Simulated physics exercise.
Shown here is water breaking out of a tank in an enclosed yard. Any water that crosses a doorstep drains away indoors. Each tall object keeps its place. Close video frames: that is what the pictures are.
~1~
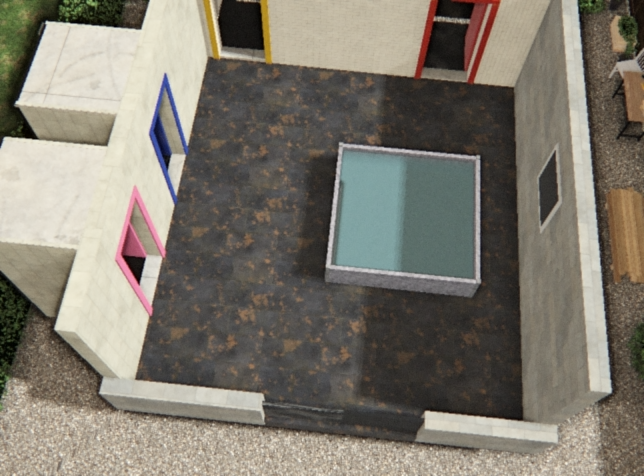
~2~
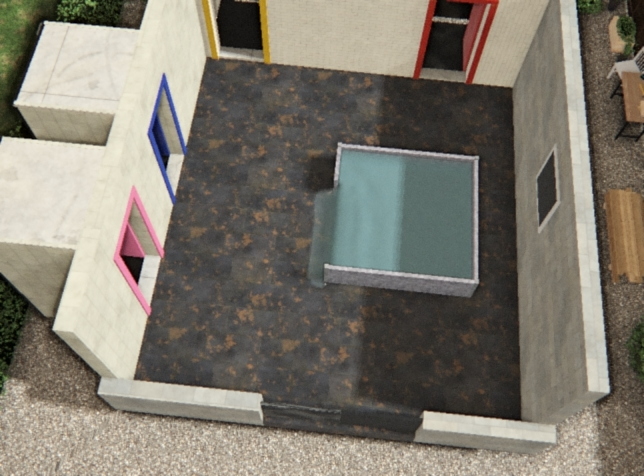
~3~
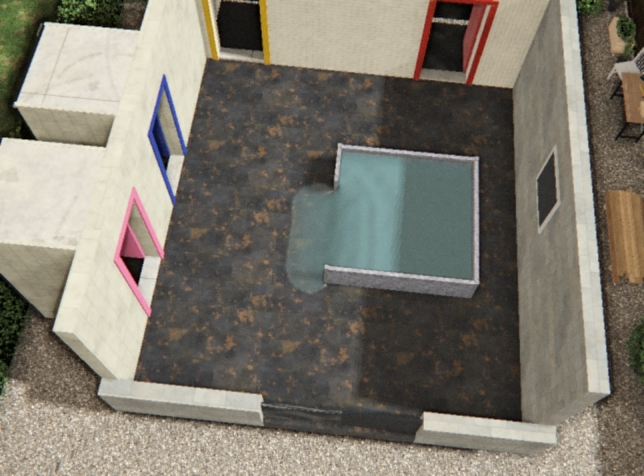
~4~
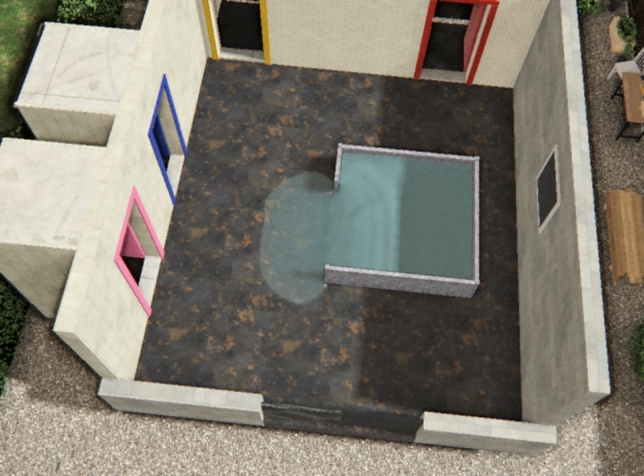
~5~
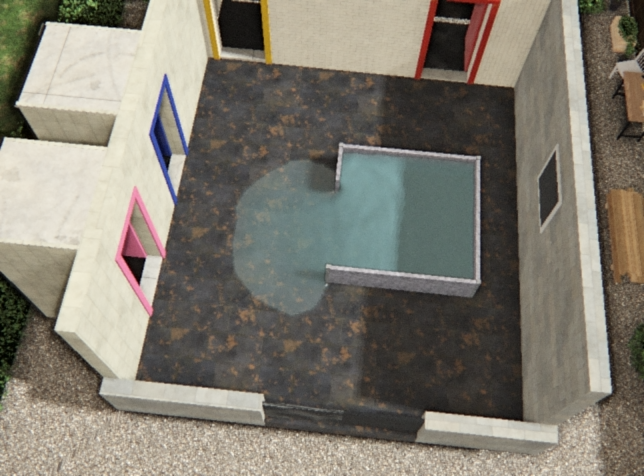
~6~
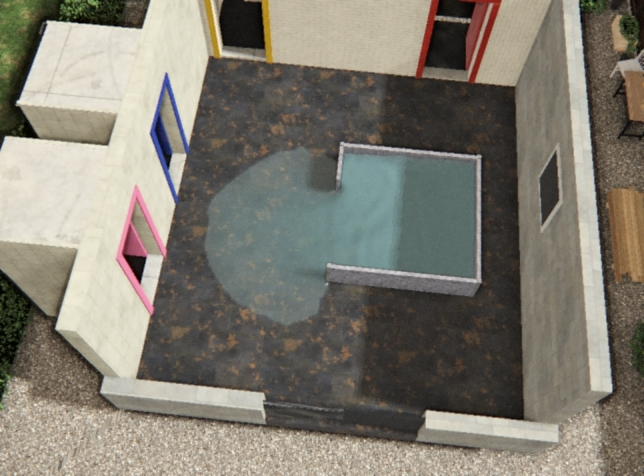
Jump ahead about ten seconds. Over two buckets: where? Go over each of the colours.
Pink door yes, blue door yes, red door no, yellow door yes.
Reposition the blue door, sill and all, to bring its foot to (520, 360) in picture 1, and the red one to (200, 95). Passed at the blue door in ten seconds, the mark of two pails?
Result - blue door exceeds the limit.
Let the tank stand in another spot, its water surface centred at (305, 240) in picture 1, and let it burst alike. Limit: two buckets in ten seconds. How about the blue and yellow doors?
I'd say the blue door runs past the limit and the yellow door runs past the limit.
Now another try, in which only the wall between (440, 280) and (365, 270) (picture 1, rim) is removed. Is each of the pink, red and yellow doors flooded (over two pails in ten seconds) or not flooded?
The pink door remains within the limit, the red door tops the limit and the yellow door remains within the limit.
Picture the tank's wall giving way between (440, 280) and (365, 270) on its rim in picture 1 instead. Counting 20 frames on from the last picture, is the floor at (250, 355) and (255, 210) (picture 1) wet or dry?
One after the other: Flooded, free of water.
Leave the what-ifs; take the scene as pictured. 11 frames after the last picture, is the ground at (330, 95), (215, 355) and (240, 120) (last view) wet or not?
As listed, the points end up high and dry, soaked and soaked.
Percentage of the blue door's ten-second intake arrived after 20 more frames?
Estimate: Roughly 60 %.
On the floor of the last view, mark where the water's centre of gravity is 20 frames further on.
Roughly (307, 243) in the last picture.
A moment on, water covers 25 % of the floor; the pink door wet at the sill, nothing in, the blue door under two buckets in, the red door not reached, the yellow door not reached.
Next, water covers 35 % of the floor; the pink door over two buckets in, the blue door over two buckets in, the red door not reached, the yellow door not reached.
Then, water covers 40 % of the floor; the pink door far over two buckets in, the blue door far over two buckets in, the red door not reached, the yellow door wet at the sill, nothing in.
Later, water covers 75 % of the floor; the pink door far over two buckets in, the blue door far over two buckets in, the red door not reached, the yellow door over two buckets in.
In the end, water covers 95 % of the floor; the pink door far over two buckets in, the blue door far over two buckets in, the red door wet at the sill, nothing in, the yellow door over two buckets in.
